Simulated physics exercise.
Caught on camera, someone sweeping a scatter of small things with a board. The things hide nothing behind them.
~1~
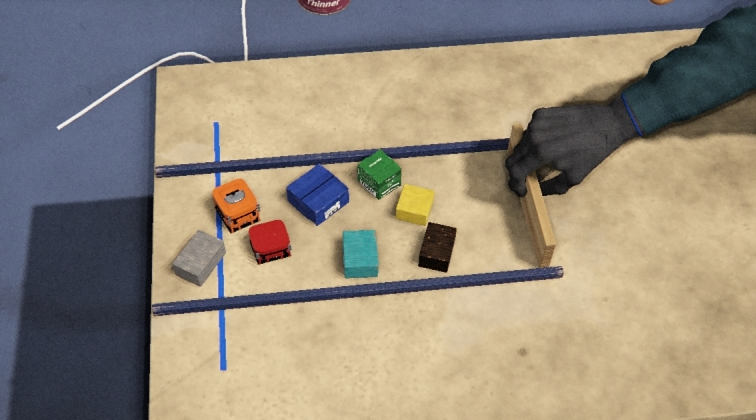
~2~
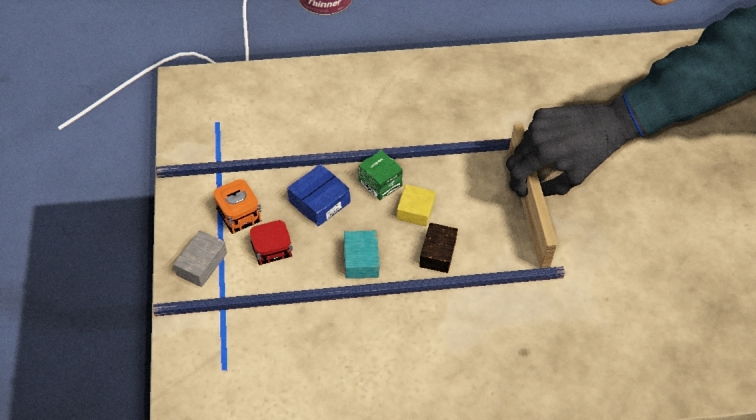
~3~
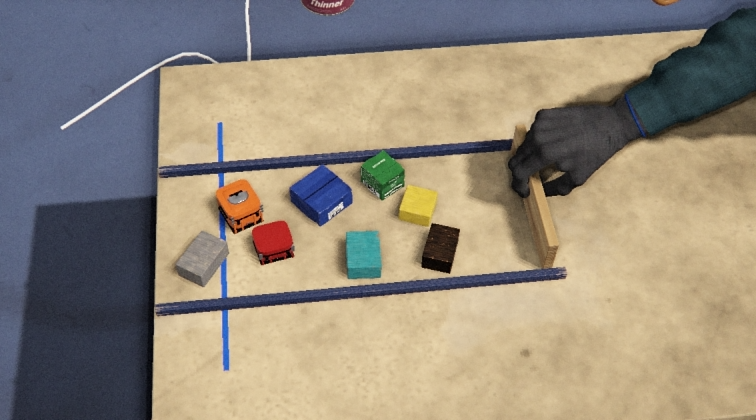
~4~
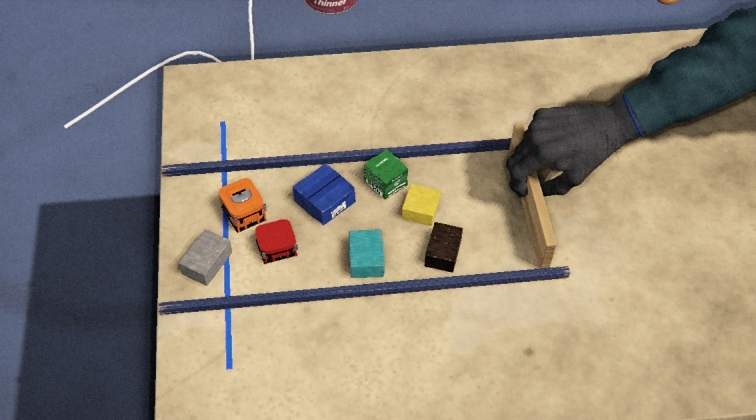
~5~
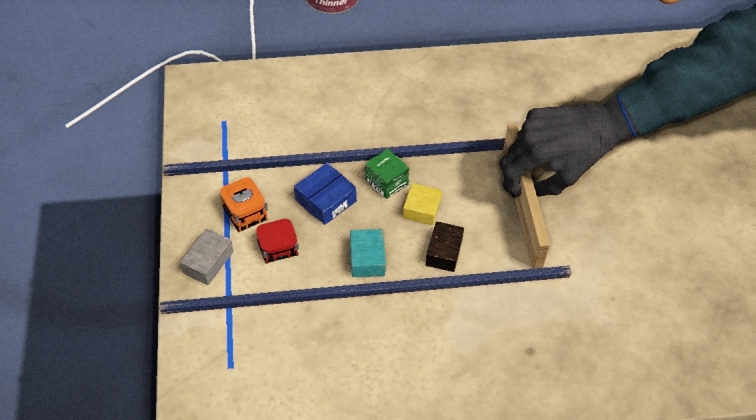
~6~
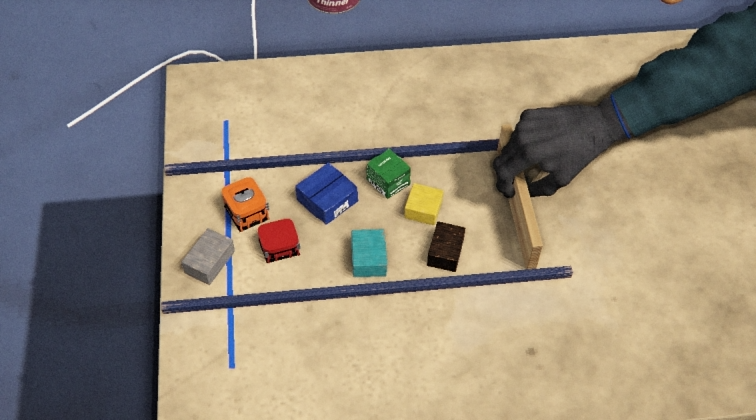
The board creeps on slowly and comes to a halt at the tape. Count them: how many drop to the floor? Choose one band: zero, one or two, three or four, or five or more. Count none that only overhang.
Three or four.
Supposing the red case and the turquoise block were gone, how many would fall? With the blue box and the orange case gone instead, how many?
The first count is 1 and the second is 1.
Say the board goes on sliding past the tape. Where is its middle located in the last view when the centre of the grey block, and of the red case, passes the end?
The middle is at (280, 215) when it's the grey block, and at (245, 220) when it's the red case.
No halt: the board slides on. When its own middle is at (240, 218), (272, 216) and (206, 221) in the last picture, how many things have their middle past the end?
3; 1; 5.
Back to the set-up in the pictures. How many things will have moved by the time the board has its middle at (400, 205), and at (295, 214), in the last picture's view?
I get 4 at the one place and 8 at the other.
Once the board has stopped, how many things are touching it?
3 end up touching it.
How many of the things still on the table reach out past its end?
It totals 1.
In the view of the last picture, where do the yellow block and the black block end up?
Taking them in turn, first comes (212, 232), then (214, 269).
Soon after, none off yet; grey block at rest near (209, 256); orange case at rest near (245, 204); red case at rest near (279, 241).
After that, none off yet; grey block moving near (199, 257); orange case displaced a little near (223, 207); red case displaced about its own width near (238, 243).
In the end, the number that fall off is three or four; gone, red case, orange case and grey block.
